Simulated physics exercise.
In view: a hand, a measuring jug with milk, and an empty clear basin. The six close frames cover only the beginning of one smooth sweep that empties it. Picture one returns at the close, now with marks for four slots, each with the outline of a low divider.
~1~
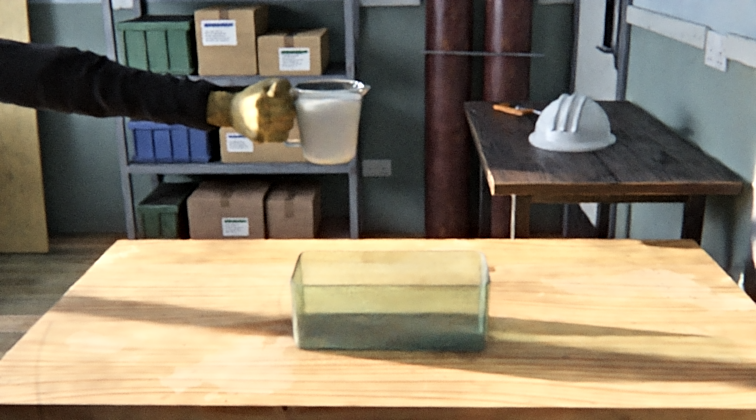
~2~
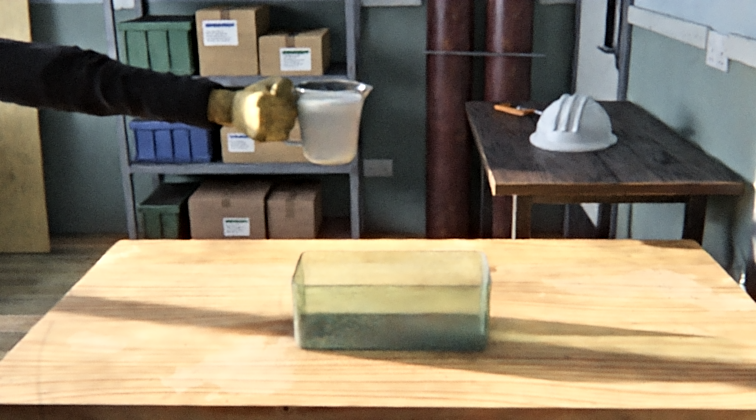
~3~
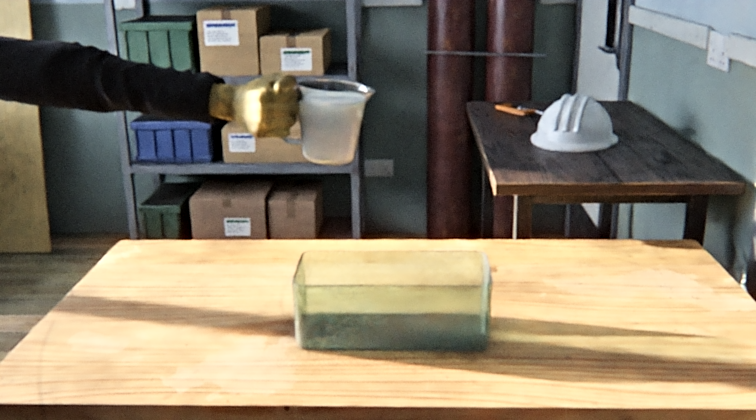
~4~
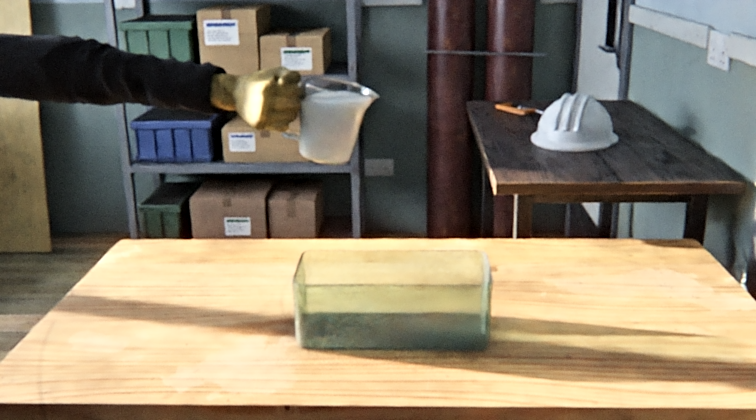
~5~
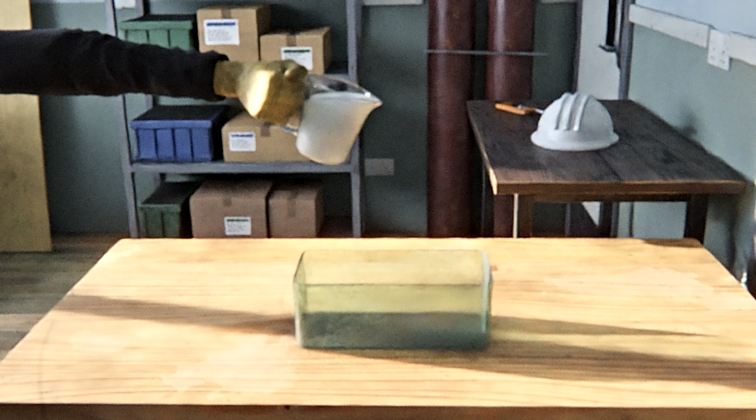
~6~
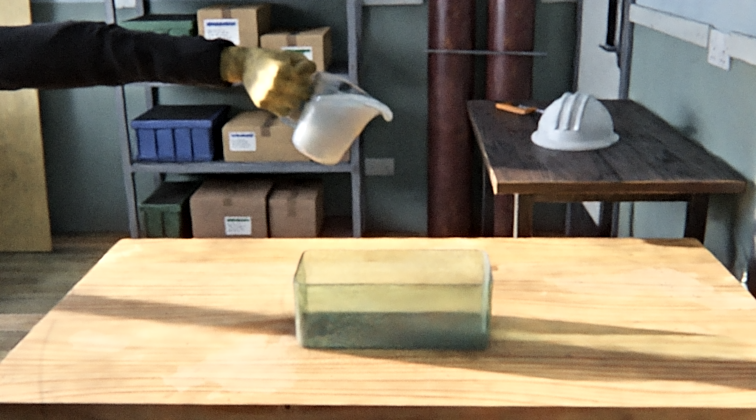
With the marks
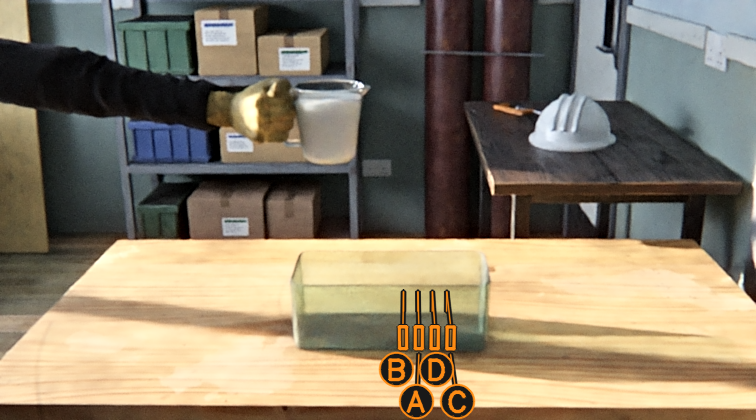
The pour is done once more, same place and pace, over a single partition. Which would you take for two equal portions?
D.
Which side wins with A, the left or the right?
The right one.
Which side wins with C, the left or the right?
The left side.
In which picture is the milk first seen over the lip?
In picture 6.
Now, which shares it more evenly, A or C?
Position A.
On the marked copy, A at (418, 354); B at (403, 353); C at (450, 354); D at (434, 354).
Choosing A, about 23 % ends left of the wall and 75 % right of it.
Choosing B, about 8 % ends left of the wall and 90 % right of it; 3 % is lost outside.
Choosing C, about 84 % ends left of the wall and 11 % right of it; 5 % is lost outside.
Choosing D, about 50 % ends left of the wall and 48 % right of it; 3 % is lost outside.
